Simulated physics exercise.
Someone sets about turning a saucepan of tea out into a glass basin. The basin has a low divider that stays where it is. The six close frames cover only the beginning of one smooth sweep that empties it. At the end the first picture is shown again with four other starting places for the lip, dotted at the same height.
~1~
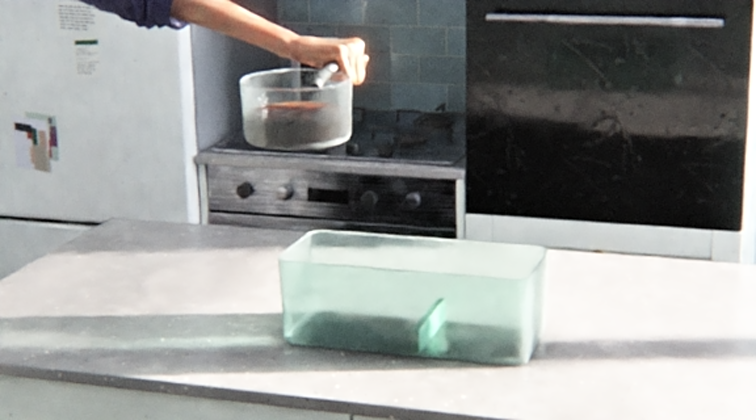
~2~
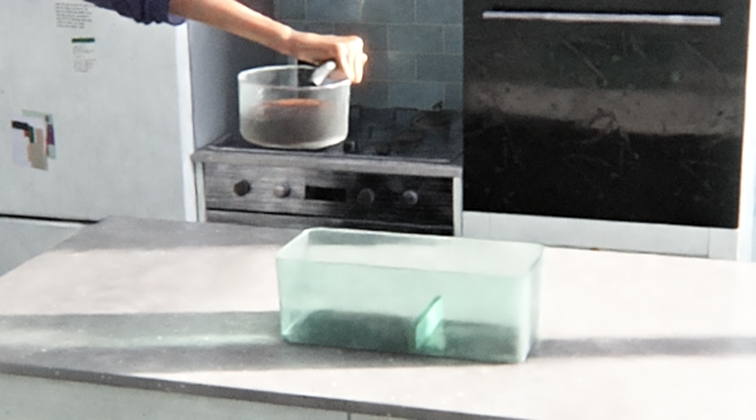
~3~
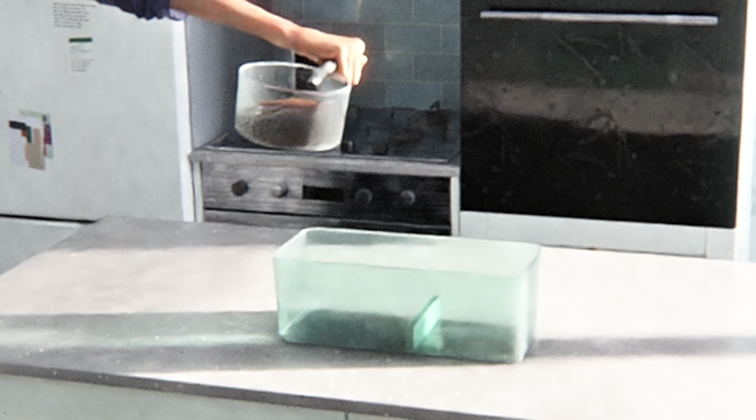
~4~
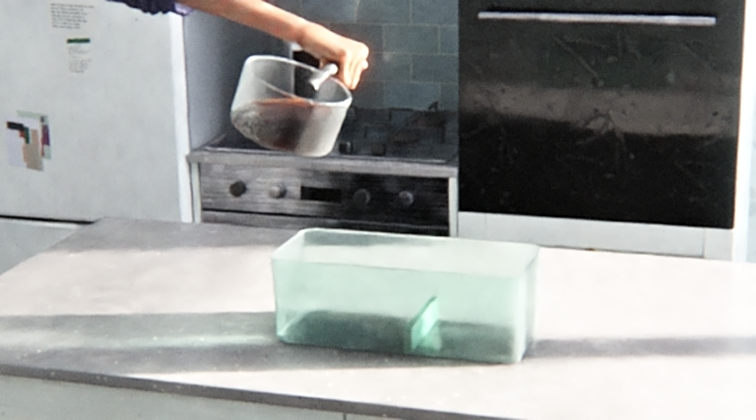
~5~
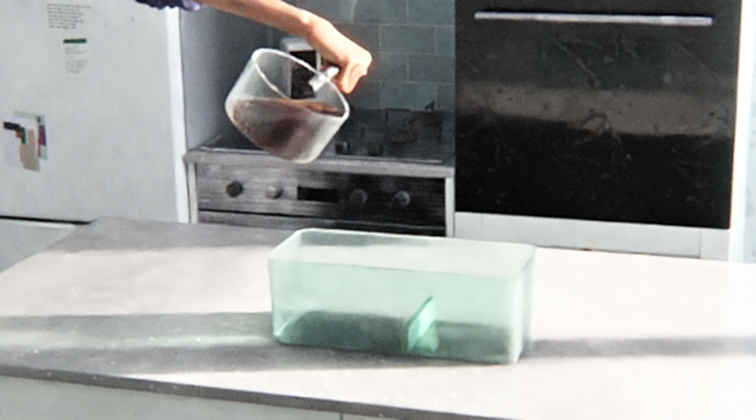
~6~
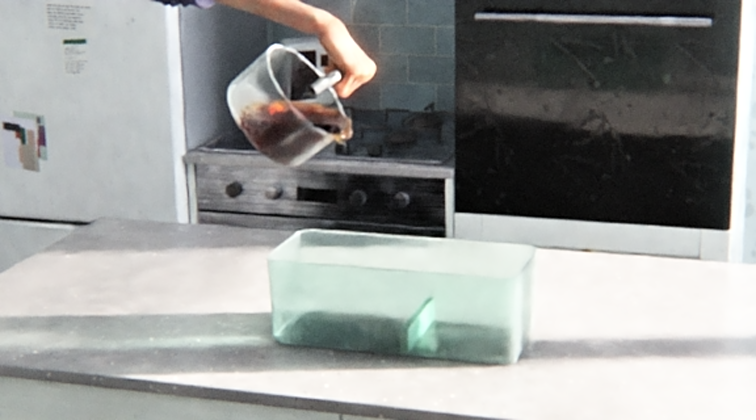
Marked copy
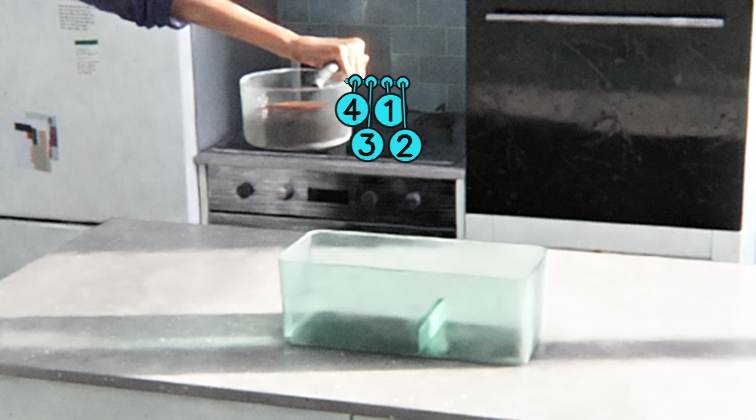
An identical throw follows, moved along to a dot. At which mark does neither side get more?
Go for 1.
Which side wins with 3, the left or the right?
The left side.
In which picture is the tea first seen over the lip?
Picture 6.
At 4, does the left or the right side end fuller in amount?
More ends on the left.
On the marked copy, 1 at (386, 82); 2 at (402, 83); 3 at (371, 82); 4 at (355, 81).
With 1, about 51 % ends left of the wall and 48 % right of it.
With 2, about 17 % ends left of the wall and 82 % right of it.
With 3, about 74 % ends left of the wall and 25 % right of it.
With 4, about 91 % ends left of the wall and 7 % right of it.
